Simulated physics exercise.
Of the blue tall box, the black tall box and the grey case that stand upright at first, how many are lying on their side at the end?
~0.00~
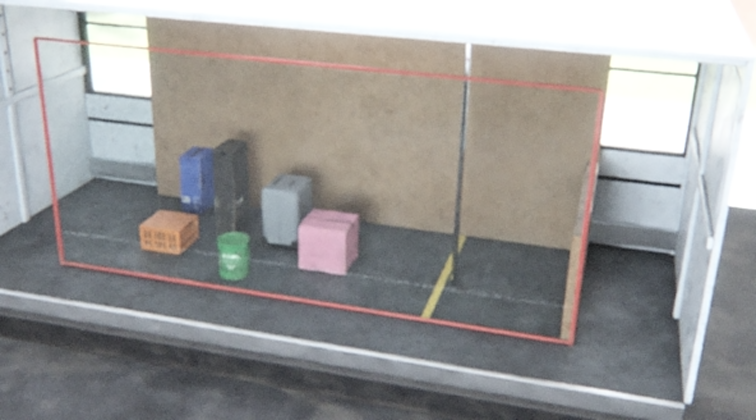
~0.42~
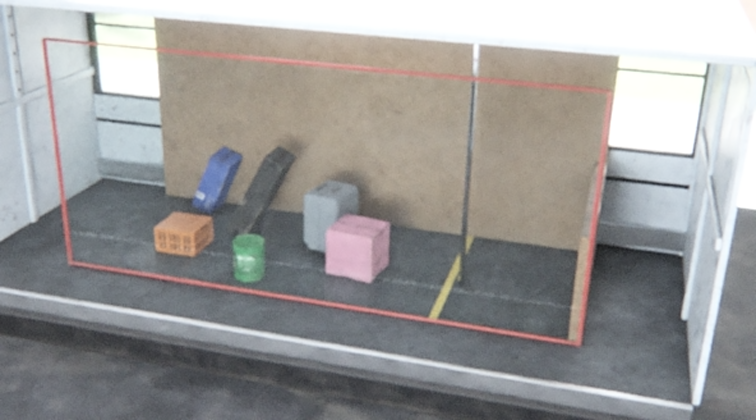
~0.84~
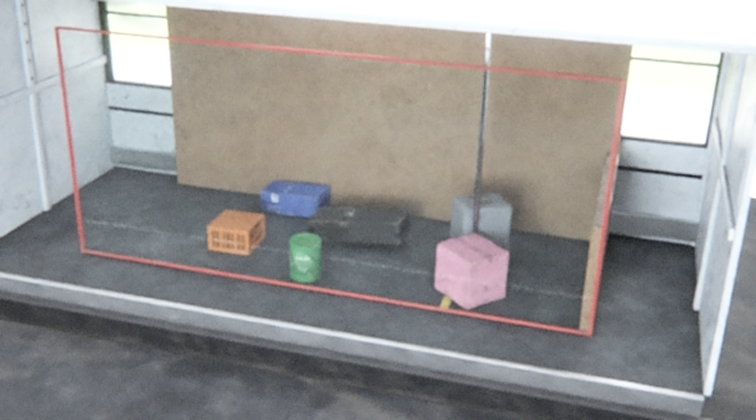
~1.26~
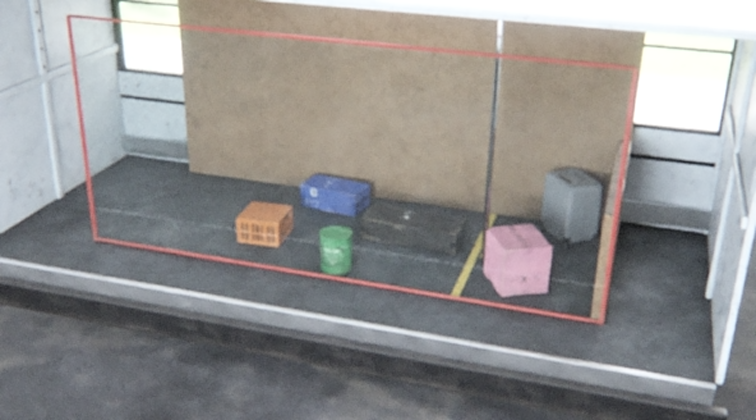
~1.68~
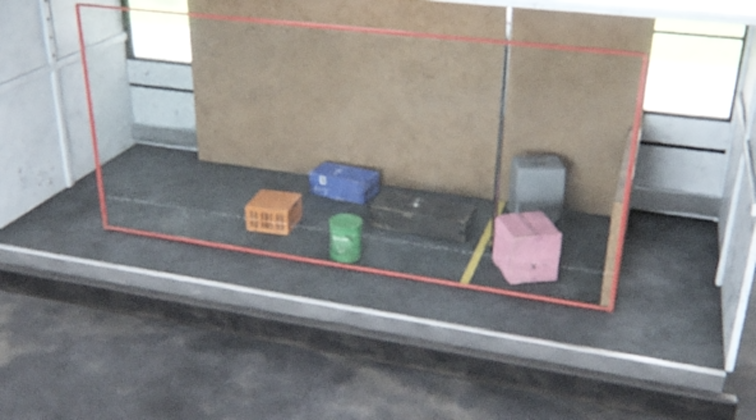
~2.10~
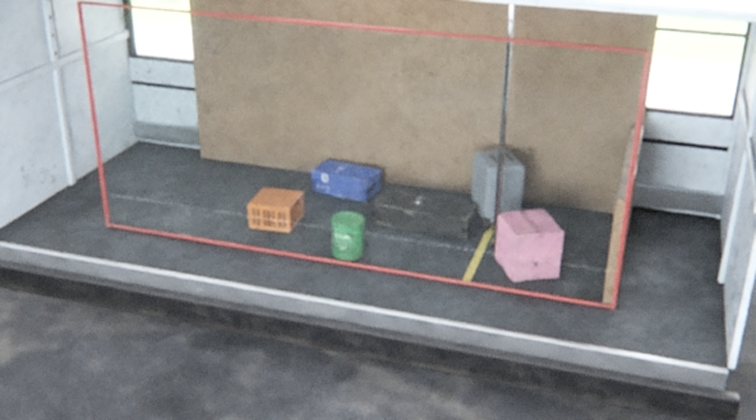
Two of them end on their side, the blue tall box and the black tall box, while the grey case stays upright.
